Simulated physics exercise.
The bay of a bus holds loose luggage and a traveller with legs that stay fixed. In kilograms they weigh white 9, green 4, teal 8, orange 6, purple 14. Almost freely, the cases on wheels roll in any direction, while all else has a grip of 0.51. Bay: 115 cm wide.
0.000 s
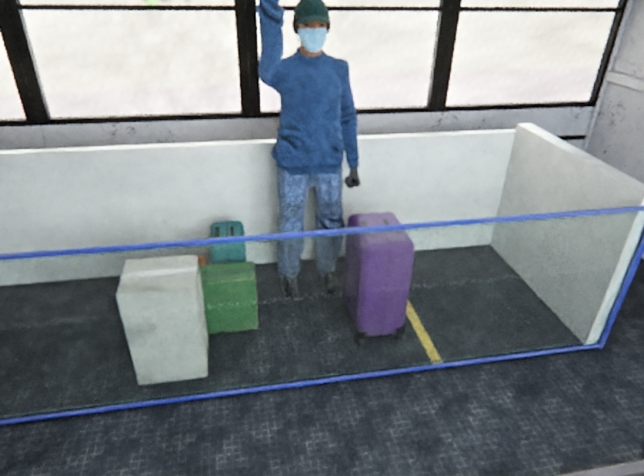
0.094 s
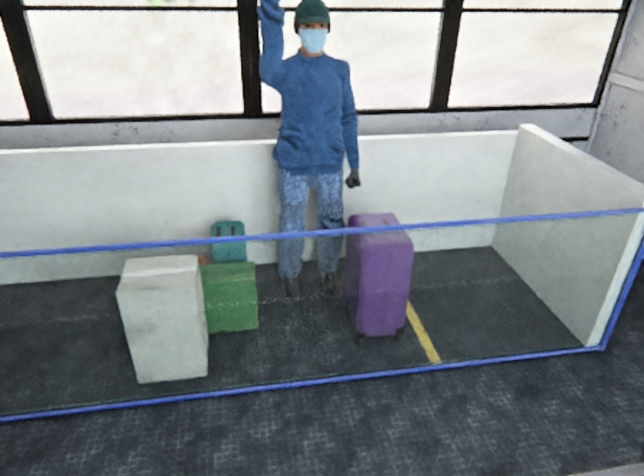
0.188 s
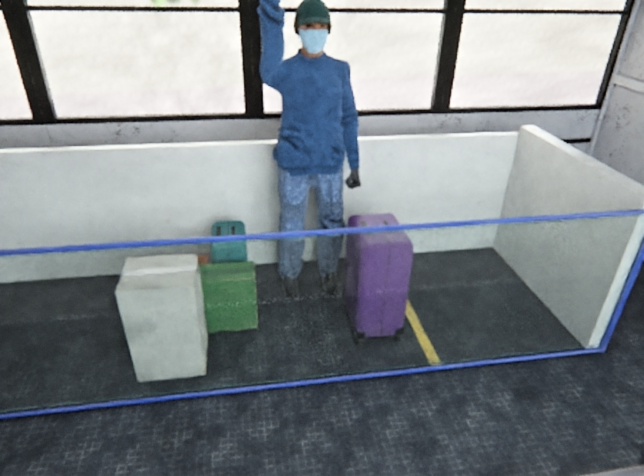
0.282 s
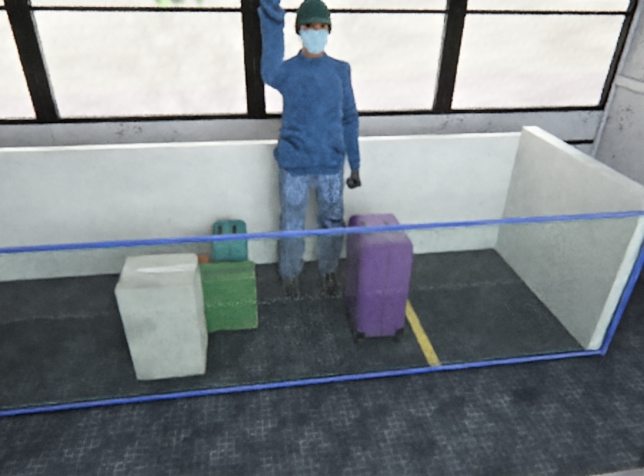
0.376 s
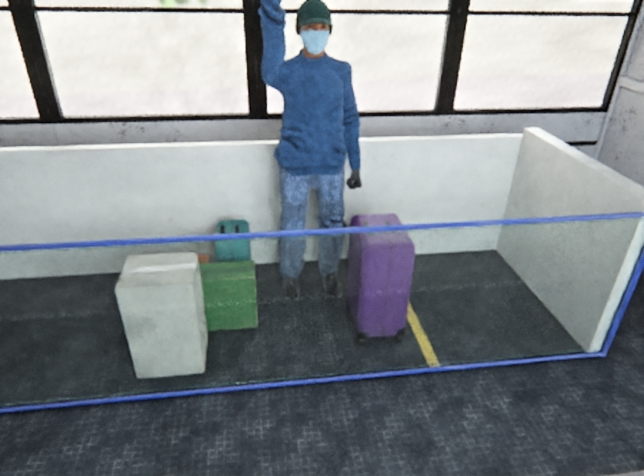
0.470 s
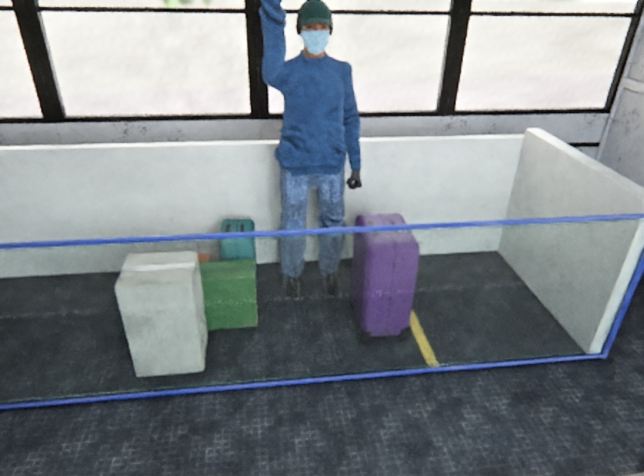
In the video, a masked person in a blue sweater stands with one arm raised behind white, green, teal and purple luggage, staying nearly still; the small teal case shifts slightly right, then the purple suitcase also moves slightly right.
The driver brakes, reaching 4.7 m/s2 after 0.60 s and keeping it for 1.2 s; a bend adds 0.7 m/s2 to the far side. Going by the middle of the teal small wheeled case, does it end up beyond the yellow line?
No.
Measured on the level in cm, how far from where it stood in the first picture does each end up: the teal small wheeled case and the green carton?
The teal small wheeled case finishes 25 off, while the green carton finishes 0 off.
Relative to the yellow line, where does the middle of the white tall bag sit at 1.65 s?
Around 140 cm shy of it.
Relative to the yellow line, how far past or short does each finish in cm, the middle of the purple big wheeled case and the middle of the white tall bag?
Purple big wheeled case, 80 cm on the past side; white tall bag, 140 cm on the short side.
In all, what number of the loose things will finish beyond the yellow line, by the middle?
I make it 1.
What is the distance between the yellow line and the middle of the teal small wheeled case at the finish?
About 85 cm short of it.
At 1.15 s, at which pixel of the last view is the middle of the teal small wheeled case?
Look around (268, 250) and it's there.
After 0.75 s the teal small wheeled case is 88 cm short of the yellow line, tilted 0°, near (265, 255) in the last picture's view; the white tall bag 141 cm short of the yellow line, tilted 0°.
After 1.15 s the teal small wheeled case is 86 cm short of the yellow line, tilted 0°, near (268, 250) in the last picture's view.
After 1.65 s the teal small wheeled case is 86 cm short of the yellow line, tilted 0°, near (268, 250) in the last picture's view; the white tall bag 141 cm short of the yellow line, tilted 0°.
Final state at 2.5 s, white tall bag stops short of the yellow line; green carton stops short of the yellow line; teal small wheeled case stops short of the yellow line; orange tub stops short of the yellow line; purple big wheeled case crosses the yellow line.
